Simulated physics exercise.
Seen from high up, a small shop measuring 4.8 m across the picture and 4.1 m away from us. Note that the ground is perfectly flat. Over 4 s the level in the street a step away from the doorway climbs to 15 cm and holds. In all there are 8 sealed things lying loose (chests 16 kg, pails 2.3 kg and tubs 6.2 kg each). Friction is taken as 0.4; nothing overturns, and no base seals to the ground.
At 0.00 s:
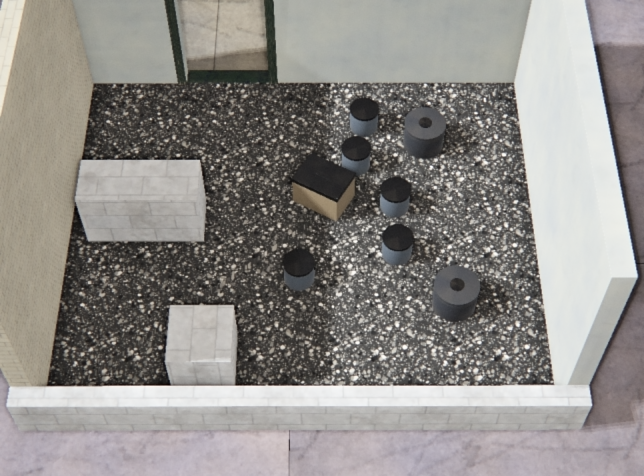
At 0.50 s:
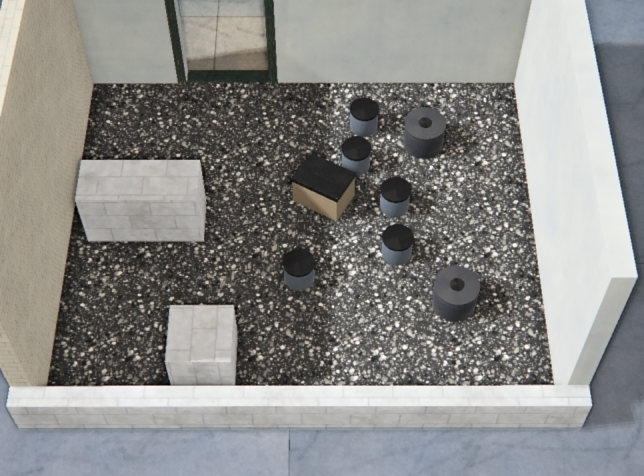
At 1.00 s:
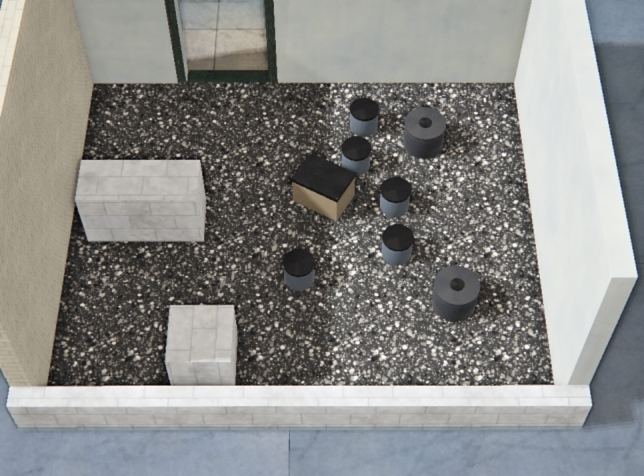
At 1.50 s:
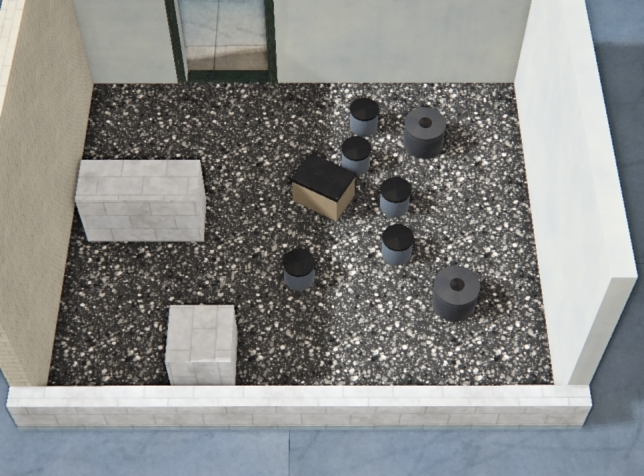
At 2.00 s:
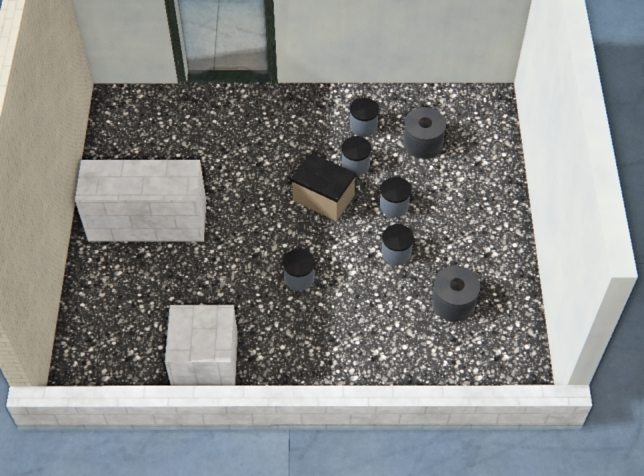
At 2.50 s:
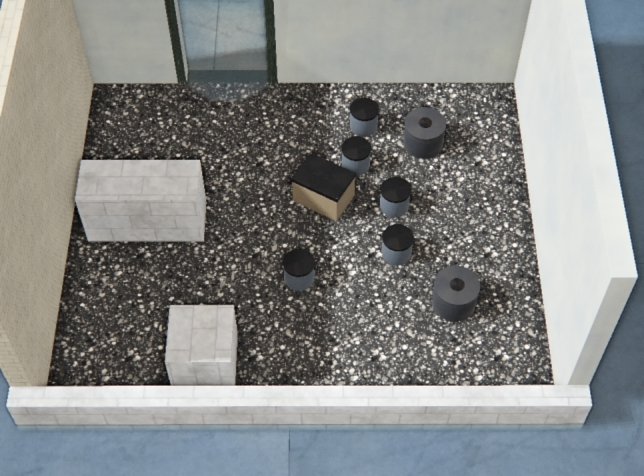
At first, a small walled room with a speckled floor holds pale blocks, a dark-topped chest, pails and tubs, while the ground outside turns from pinkish to blue. The view through the back doorway changes, and finally a little water shows on the floor at its threshold; none of the objects move.
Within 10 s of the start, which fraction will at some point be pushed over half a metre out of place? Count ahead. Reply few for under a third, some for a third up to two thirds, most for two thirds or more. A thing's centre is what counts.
Few.
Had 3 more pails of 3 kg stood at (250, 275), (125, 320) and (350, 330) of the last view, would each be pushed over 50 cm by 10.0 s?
One by one, in that order: Above it, below it, below it.
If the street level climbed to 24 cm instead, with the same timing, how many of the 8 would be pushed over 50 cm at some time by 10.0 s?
That would make 3 of them.
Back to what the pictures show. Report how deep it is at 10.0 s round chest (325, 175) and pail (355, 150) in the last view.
Depths: Near 4 cm, then near 2 cm.
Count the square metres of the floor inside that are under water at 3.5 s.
I'd estimate close to 1.5 m2.
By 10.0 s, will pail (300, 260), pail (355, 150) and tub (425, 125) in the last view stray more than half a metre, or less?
Same order as the question: Greater, greater, smaller.
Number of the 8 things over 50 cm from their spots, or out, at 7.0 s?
The number I get is 0.
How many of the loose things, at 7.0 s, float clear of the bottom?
At that time the total is 0.
After 3.5 s 0 of 8 are over 50 cm from their spots; 0 afloat.
After 4.5 s 0 of 8 are over 50 cm from their spots; 0 afloat.
After 7.0 s 0 of 8 are over 50 cm from their spots; 0 afloat.
After 10.0 s 2 of 8 are over 50 cm from their spots, and 2 have been at some point; 0 afloat.
